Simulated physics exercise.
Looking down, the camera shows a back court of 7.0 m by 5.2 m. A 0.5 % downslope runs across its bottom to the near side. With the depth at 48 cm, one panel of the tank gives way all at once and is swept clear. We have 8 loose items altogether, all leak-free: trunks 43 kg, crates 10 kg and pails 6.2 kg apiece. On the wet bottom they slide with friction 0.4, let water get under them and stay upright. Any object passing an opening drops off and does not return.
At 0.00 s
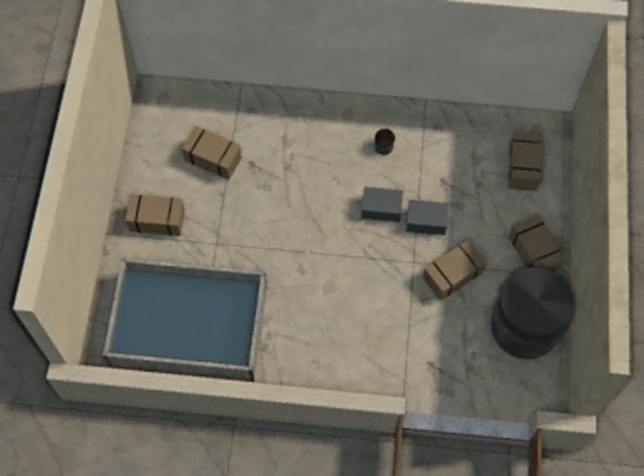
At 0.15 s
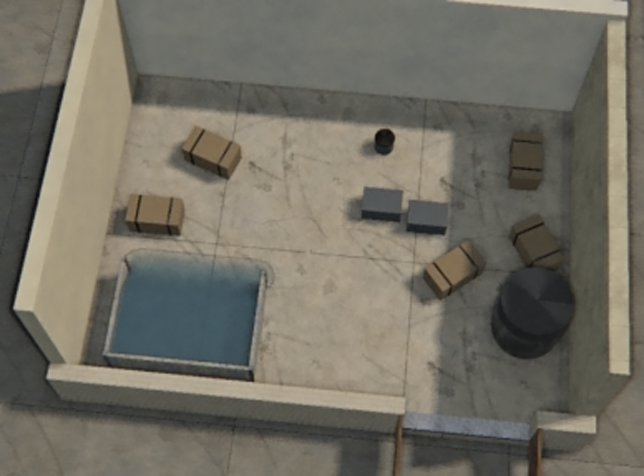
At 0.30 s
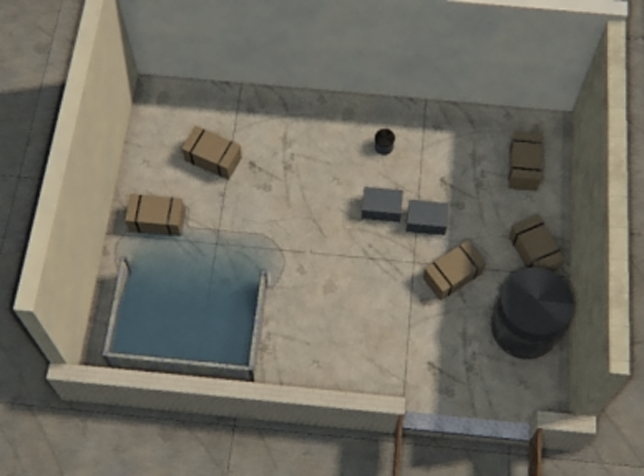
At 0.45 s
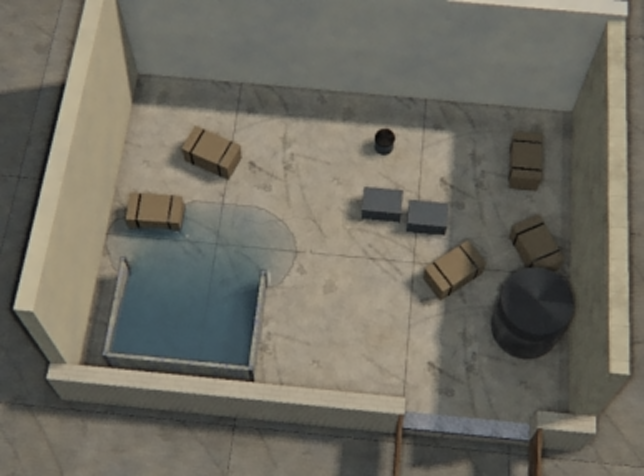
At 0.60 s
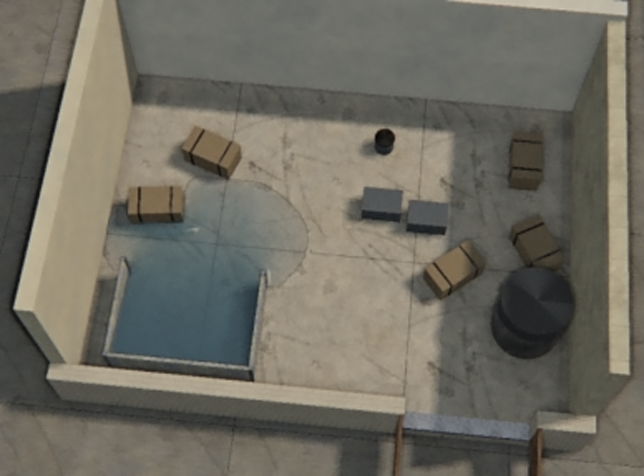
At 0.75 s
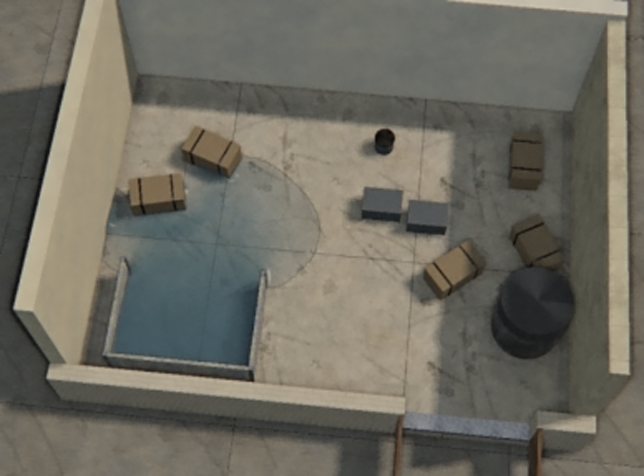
Walled courtyard with a tank of blue water losing its far side, water spreading over the floor and nudging one crate slightly.
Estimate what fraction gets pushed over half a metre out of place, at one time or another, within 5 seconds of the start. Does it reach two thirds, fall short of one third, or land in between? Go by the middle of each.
It lands in between one and two thirds.
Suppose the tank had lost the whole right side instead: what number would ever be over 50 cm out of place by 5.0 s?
The answer would then be 1.
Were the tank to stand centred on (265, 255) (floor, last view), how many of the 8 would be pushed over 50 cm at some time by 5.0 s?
The count would be 2.
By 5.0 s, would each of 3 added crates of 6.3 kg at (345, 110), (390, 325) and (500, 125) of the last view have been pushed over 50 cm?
In order: Beyond it, within it, beyond it.
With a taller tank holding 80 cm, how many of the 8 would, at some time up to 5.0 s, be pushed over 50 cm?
Under that setup the answer is 6.
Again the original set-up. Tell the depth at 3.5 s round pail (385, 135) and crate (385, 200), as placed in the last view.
Depth approx. 6 cm / 2 cm.
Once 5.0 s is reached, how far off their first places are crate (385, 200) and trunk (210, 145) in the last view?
Object 1: 30 cm. Object 2: 120 cm.
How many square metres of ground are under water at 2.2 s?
Somewhere about 17 m2, give or take.
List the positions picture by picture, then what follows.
A trunk at (154, 209) rests on the ground; a trunk at (211, 147), on the bottom; 2.8 m2 under water; 0 of 8 have shifted, in the first frame.
A trunk at (154, 209), on the bottom; a trunk at (211, 147) rests on the ground; water covers 3.7 m2; 0 of 8 have shifted, in the second frame.
A trunk at (154, 209), on the bottom; a trunk at (211, 147) rests on the ground; 4.6 m2 under water; 0 of 8 have shifted, in the third frame.
A trunk at (154, 207) rests on the ground, 3 cm from its start; a trunk at (211, 147), on the bottom; water covers 5.6 m2; 0 of 8 have shifted, in the fourth frame.
A trunk at (155, 200) rests on the ground, 16 cm from its start; a trunk at (211, 147) rests on the ground; 6.7 m2 under water; 1 of 8 have shifted, in the fifth frame.
A trunk at (156, 189) rests on the ground, 34 cm from its start; a trunk at (211, 147) rests on the ground; water covers 7.6 m2; 1 of 8 have shifted, in the sixth frame.
After 1.1 s 1 of 8 are over 50 cm from their spots; 0 afloat.
After 2.2 s 2 of 8 are over 50 cm from their spots; 0 afloat.
After 3.5 s 2 of 8 are over 50 cm from their spots; 2 afloat.
After 5.0 s 3 of 8 are over 50 cm from their spots, and 3 have been at some point; 0 afloat.
